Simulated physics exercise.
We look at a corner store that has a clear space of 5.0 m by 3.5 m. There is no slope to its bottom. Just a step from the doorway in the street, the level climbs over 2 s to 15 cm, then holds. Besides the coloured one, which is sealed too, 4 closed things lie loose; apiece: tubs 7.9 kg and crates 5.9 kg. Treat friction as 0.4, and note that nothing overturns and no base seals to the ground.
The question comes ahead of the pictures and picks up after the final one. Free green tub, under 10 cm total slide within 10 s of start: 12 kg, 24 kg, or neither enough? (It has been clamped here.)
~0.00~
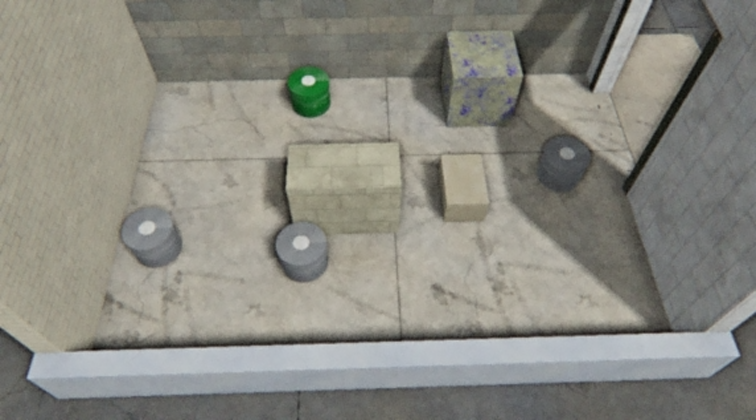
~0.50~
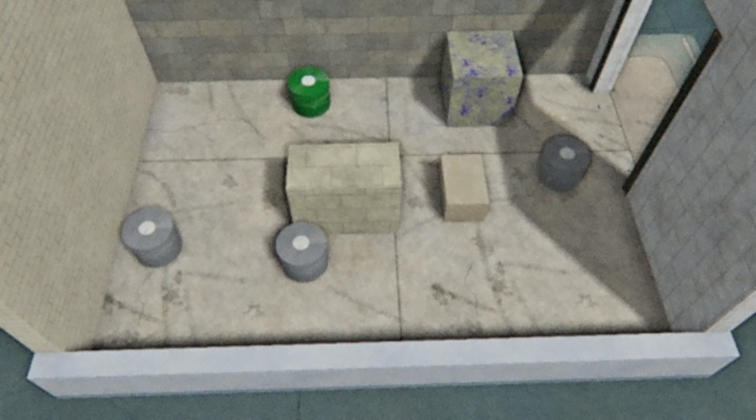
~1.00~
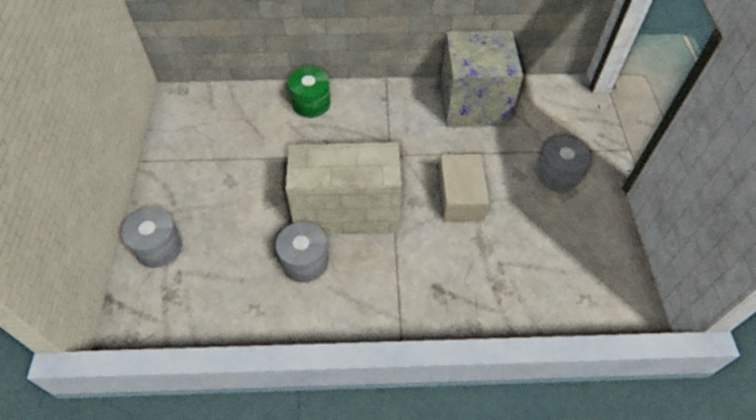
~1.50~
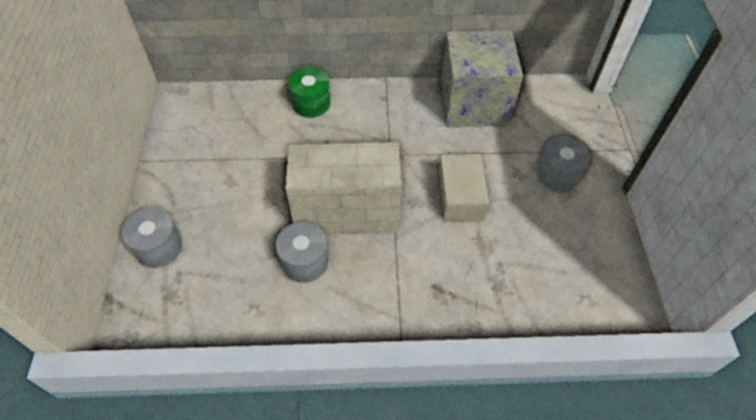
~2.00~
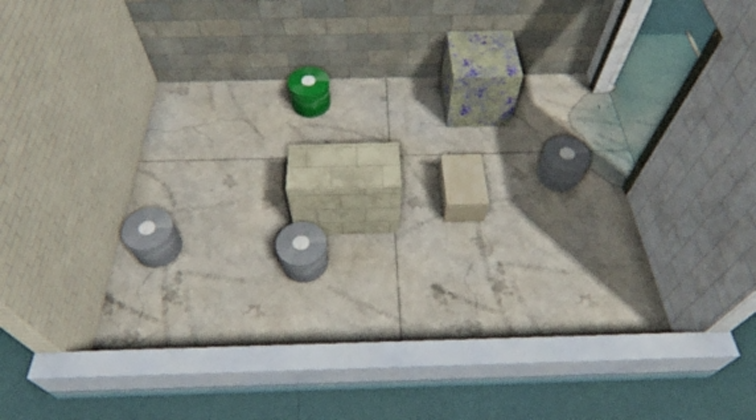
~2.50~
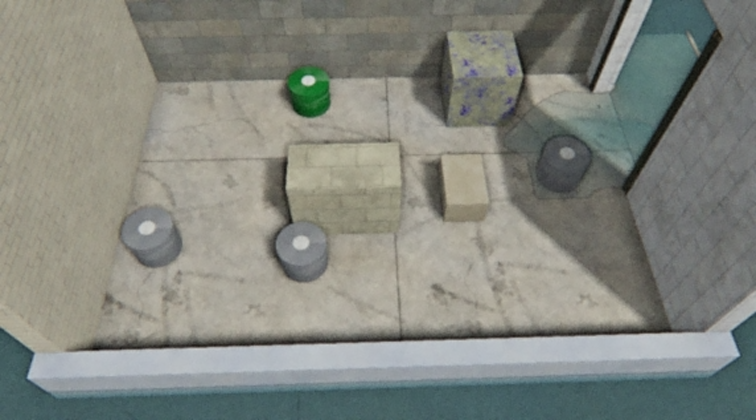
Final guess: It can do with the lighter ballast.
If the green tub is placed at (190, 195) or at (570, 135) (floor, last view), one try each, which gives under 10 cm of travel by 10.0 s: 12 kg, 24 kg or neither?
Taking the two spots in turn, both keep it, then neither keeps it.
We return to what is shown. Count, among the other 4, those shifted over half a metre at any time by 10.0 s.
I count 2 of them.
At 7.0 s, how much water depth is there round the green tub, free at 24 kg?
Something like 3 centimetres.
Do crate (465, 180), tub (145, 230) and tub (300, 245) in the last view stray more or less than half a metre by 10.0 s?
Listed order gives above limit, within limit, within limit.
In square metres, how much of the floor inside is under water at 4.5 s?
8.0 m2.
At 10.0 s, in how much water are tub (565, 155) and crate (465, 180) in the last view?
7 and 5 cm.
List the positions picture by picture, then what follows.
In the first picture, the green tub at (308, 81) rests on the ground; 0.0 m2 under water; 0 of 5 have shifted.
In the second picture, the green tub at (308, 81) rests on the ground; 0.0 m2 under water; 0 of 5 have shifted.
In the third picture, the green tub at (308, 81), on the bottom; 0.0 m2 under water; 0 of 5 have shifted.
In the fourth picture, the green tub at (308, 81) rests on the ground; 0.0 m2 under water; 0 of 5 have shifted.
In the fifth picture, the green tub at (308, 81), on the bottom; 0.3 m2 under water; 0 of 5 have shifted.
In the sixth picture, the green tub at (308, 81) rests on the ground; water covers 1.0 m2; 0 of 5 have shifted.
After 3.5 s the green tub would be 0 cm from its start with 12 kg and 0 cm from its start with 24 kg; 0 cm of water round it then.
After 4.5 s the green tub would be 0 cm from its start with 12 kg and 0 cm from its start with 24 kg; 1 cm of water round it then.
After 7.0 s the green tub would be 0 cm from its start with 12 kg and 0 cm from its start with 24 kg; 3 cm of water round it then.
After 10.0 s the green tub would be 0 cm from its start with 12 kg and 0 cm from its start with 24 kg; 5 cm of water round it then.
